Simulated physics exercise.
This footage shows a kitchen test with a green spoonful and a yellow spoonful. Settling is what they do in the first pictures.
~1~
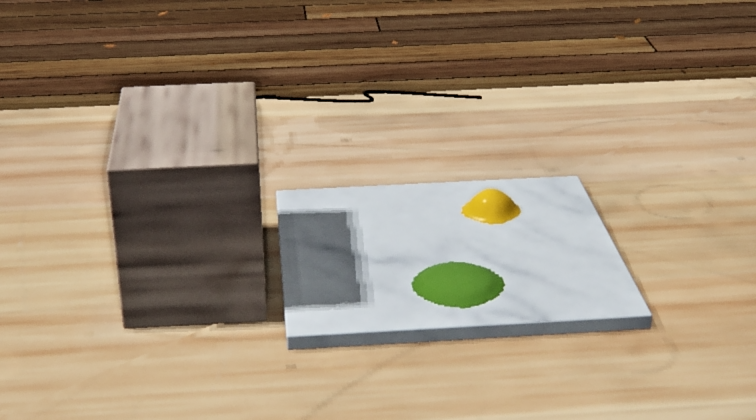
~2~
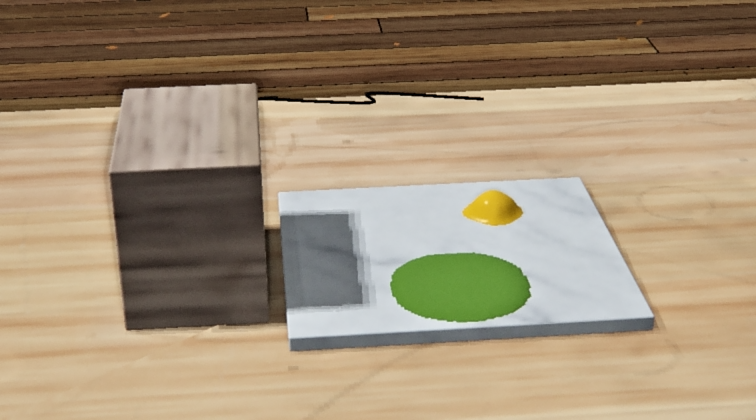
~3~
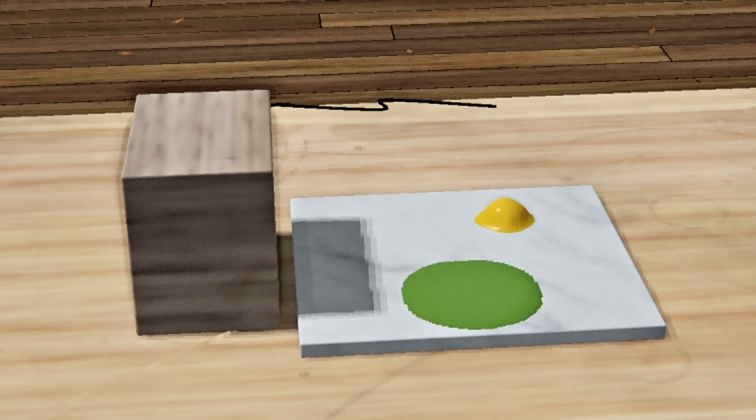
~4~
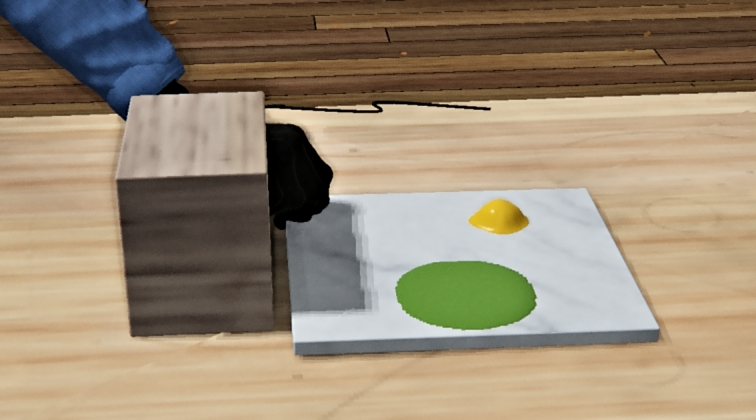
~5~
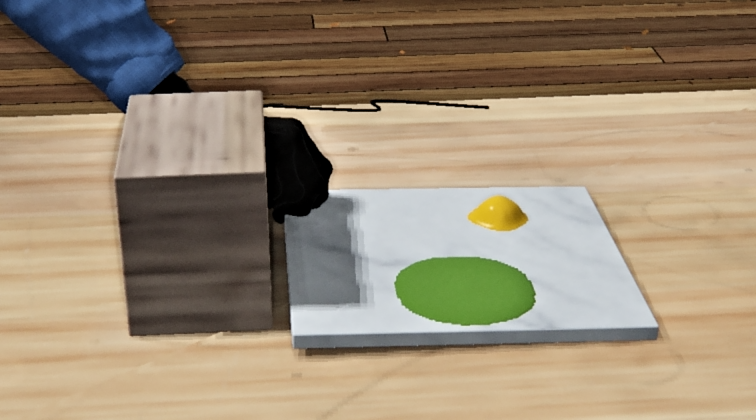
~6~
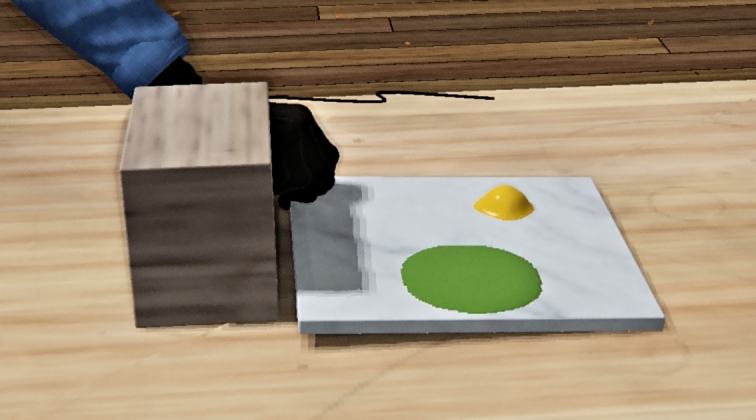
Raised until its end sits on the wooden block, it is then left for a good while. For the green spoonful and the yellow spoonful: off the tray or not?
So: The green spoonful, it drops off; the yellow spoonful, it is held back.
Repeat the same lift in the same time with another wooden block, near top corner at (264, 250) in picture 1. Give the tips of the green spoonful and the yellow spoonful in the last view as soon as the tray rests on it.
You'd find the first close to (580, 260) and the second close to (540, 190).
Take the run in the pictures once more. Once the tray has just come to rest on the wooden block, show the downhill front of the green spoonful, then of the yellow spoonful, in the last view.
You'd find them at (650, 274) and (553, 172), in that order.
Shortly, slope about 33°; the green spoonful is dripping off the low end; the yellow spoonful has not moved.
Then, the green spoonful is dripping off the low end; the yellow spoonful has not moved.
At the finish, slope about 33°; the green spoonful is dripping off the low end; the yellow spoonful has not moved.
